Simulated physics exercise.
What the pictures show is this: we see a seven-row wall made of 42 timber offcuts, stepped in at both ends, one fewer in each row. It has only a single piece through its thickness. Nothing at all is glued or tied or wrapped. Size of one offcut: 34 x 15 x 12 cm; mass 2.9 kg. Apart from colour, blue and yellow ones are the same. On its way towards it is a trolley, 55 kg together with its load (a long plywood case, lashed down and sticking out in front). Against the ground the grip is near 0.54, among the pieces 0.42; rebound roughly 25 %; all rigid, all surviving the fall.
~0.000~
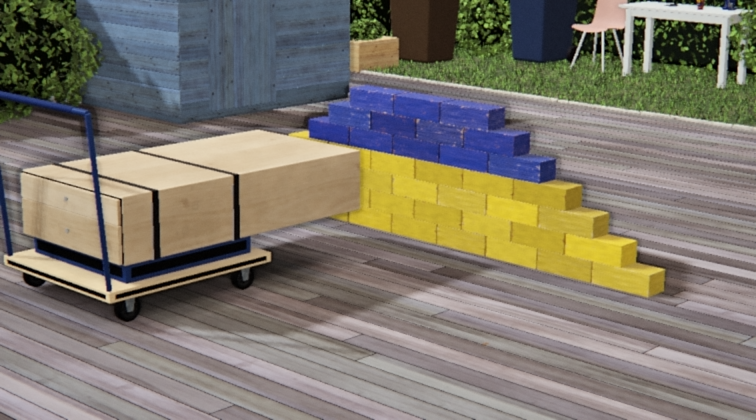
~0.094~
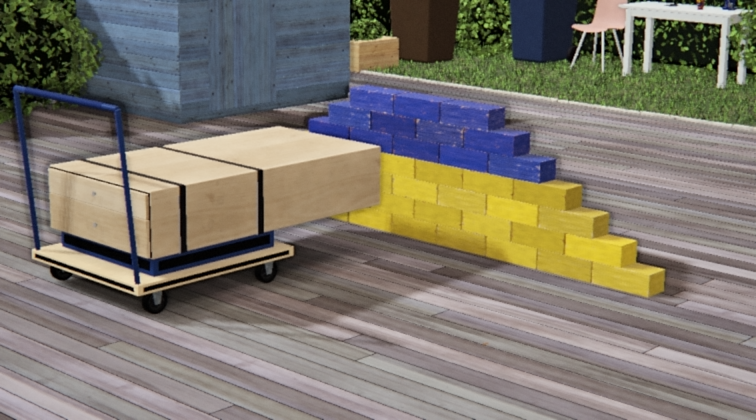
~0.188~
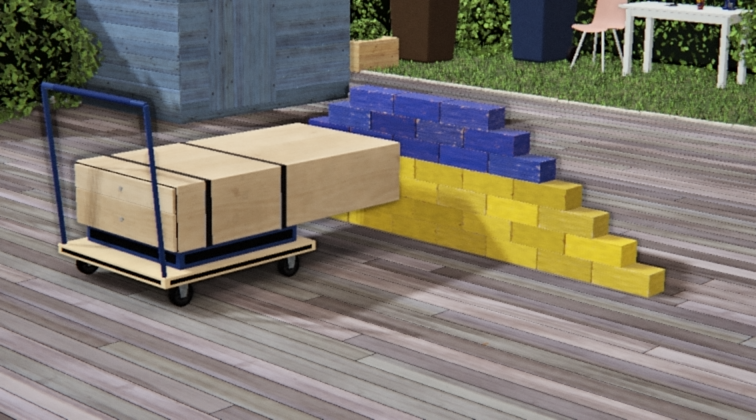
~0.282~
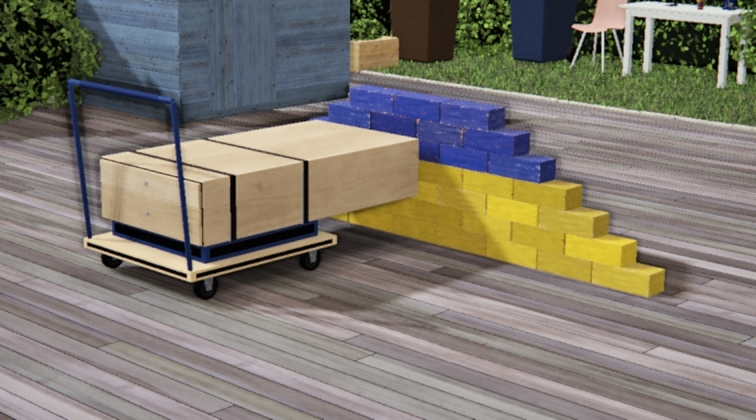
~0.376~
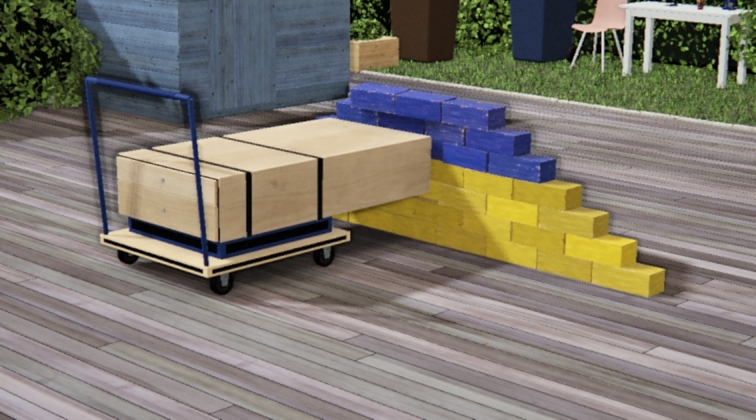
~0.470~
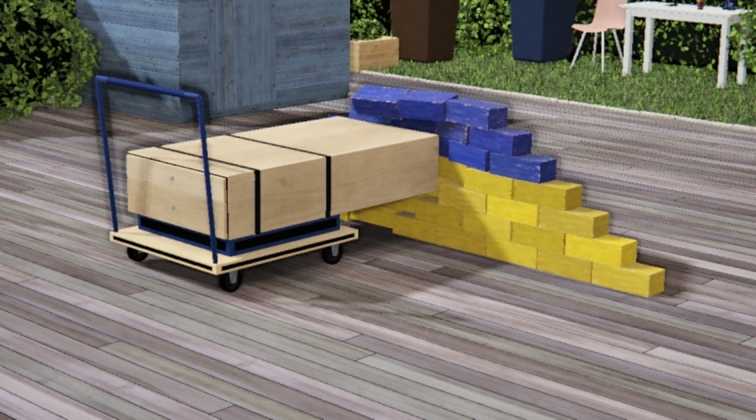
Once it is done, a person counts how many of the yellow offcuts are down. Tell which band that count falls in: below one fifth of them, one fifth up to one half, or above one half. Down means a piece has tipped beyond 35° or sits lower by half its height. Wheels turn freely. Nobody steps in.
The count falls one fifth up to one half.
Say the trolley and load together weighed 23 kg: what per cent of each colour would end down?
For yellow it's 30, for blue it's 90 in a hundred.
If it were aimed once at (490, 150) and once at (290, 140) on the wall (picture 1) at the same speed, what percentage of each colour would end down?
You'd get yellow at 10 followed by 20, and blue at 80 followed by 50 percent.
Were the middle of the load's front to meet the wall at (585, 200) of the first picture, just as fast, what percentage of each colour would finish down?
Then yellow ends 20 per cent down and blue 50 per cent.
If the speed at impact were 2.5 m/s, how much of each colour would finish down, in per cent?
Result - yellow: 30%; blue: 90%.
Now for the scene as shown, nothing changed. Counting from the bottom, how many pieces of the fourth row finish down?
Exactly 4 finish down.
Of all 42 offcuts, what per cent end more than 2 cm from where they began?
55 %.
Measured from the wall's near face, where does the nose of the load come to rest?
75 cm beyond.
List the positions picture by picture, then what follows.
In the first frame (pixels give the middle of a visible side), load (353, 170) 53 cm short of the wall; top yellow offcut (539, 195); top blue offcut (416, 109); none has stirred.
The second frame shows load (373, 166) 37 cm short of the wall; top yellow offcut (539, 195).
The third frame shows load (393, 161) 21 cm short of the wall; top yellow offcut (539, 195).
The fourth frame shows load (412, 157) 53 mm short of the wall; top yellow offcut (539, 195).
The fifth frame shows load (424, 155) 53 mm into the wall's line; top yellow offcut (539, 195); top blue offcut (417, 109) 5° from how it stood; steepest lean 7°, the offcut at (372, 101); movement in 16 of them.
The sixth frame shows load (432, 153) 12 cm into the wall's line; top yellow offcut (539, 195); top blue offcut (421, 111) 15° from how it stood; steepest lean 25°, the offcut at (376, 109); movement in 21 of them.
After 0.56 s, load 17 cm past the wall's line, still rolling; none of the 30 yellow offcuts down (2 of 42 in all colours); top yellow offcut unmoved; top blue offcut 36° from how it stood.
After 0.72 s, load 26 cm past the wall's line, still rolling; 9 of the 30 yellow offcuts down (17 of 42 in all colours); top yellow offcut unmoved; top blue offcut 43° from how it stood, 6 cm lower.
After 0.92 s, load 36 cm past the wall's line, still rolling; 10 of the 30 yellow offcuts down (21 of 42 in all colours); top yellow offcut unmoved; top blue offcut 15° from how it stood, 8 cm lower.
After 1.24 s, load 50 cm past the wall's line, still rolling; 10 of the 30 yellow offcuts down (21 of 42 in all colours); top yellow offcut unmoved; top blue offcut upside down.
In the end (2.4 s), load 74 cm past the wall's line, stopped; 10 of the 30 yellow offcuts down (21 of 42 in all colours); top yellow offcut unmoved; top blue offcut on its side. That is 33 per cent. From the last view, middles, top yellow offcut near (547, 193), top blue offcut near (522, 203).
